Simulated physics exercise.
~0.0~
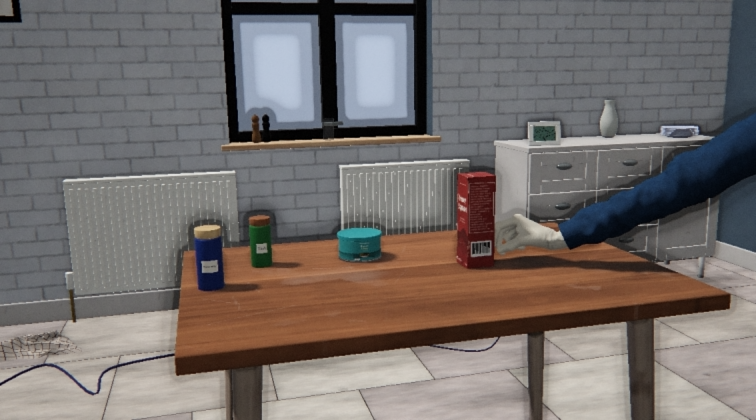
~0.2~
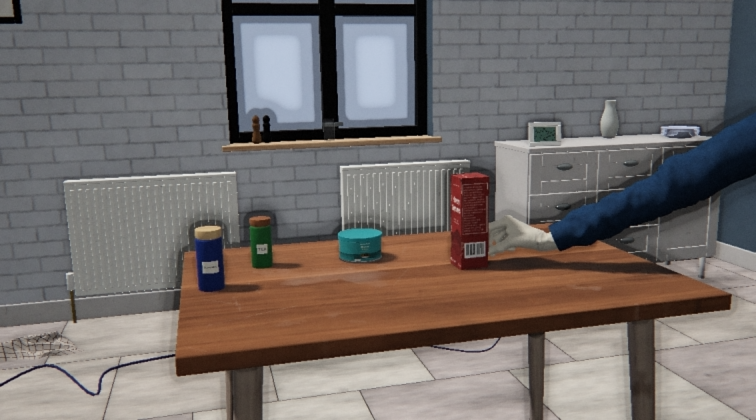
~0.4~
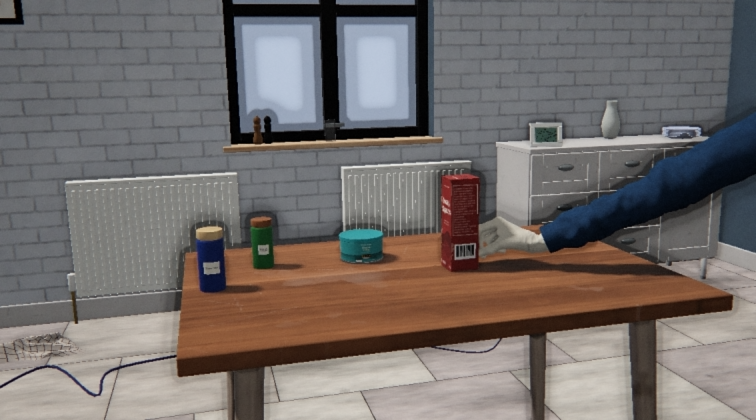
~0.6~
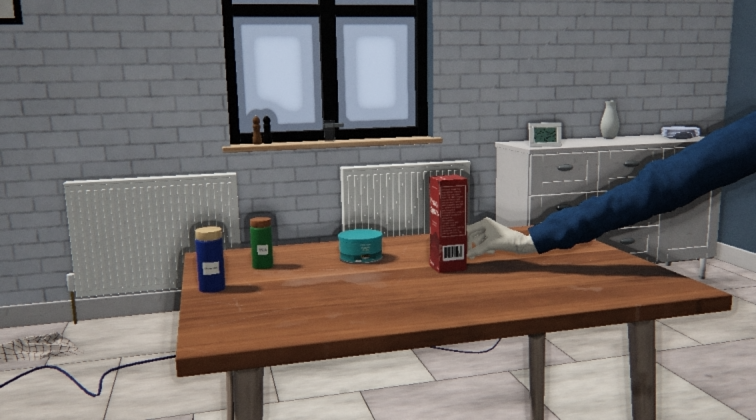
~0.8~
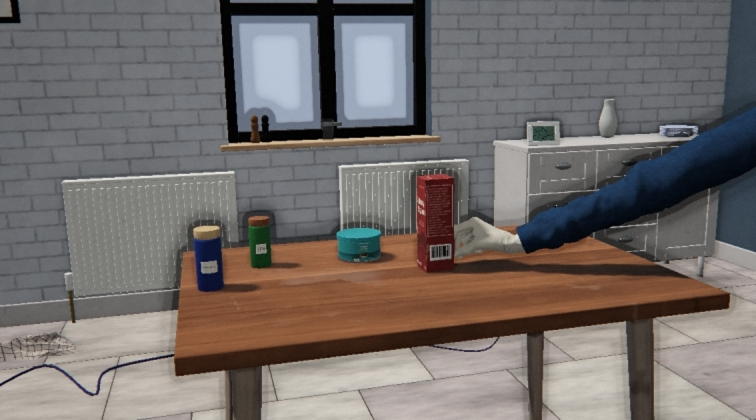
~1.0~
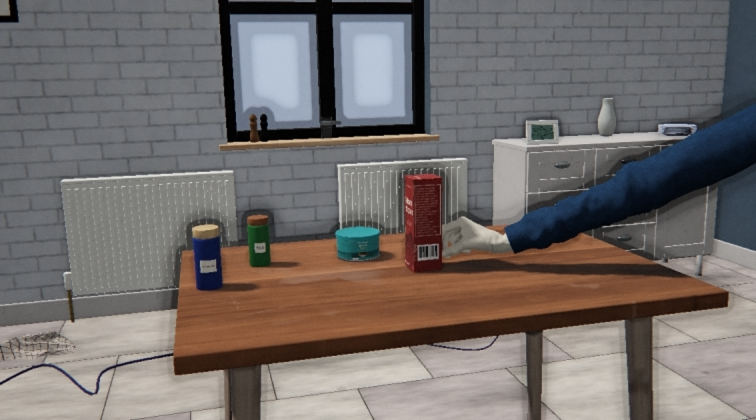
Red carton sliding left across a wooden table, pushed by a gloved hand, staying upright beside a turquoise tub and two shakers.
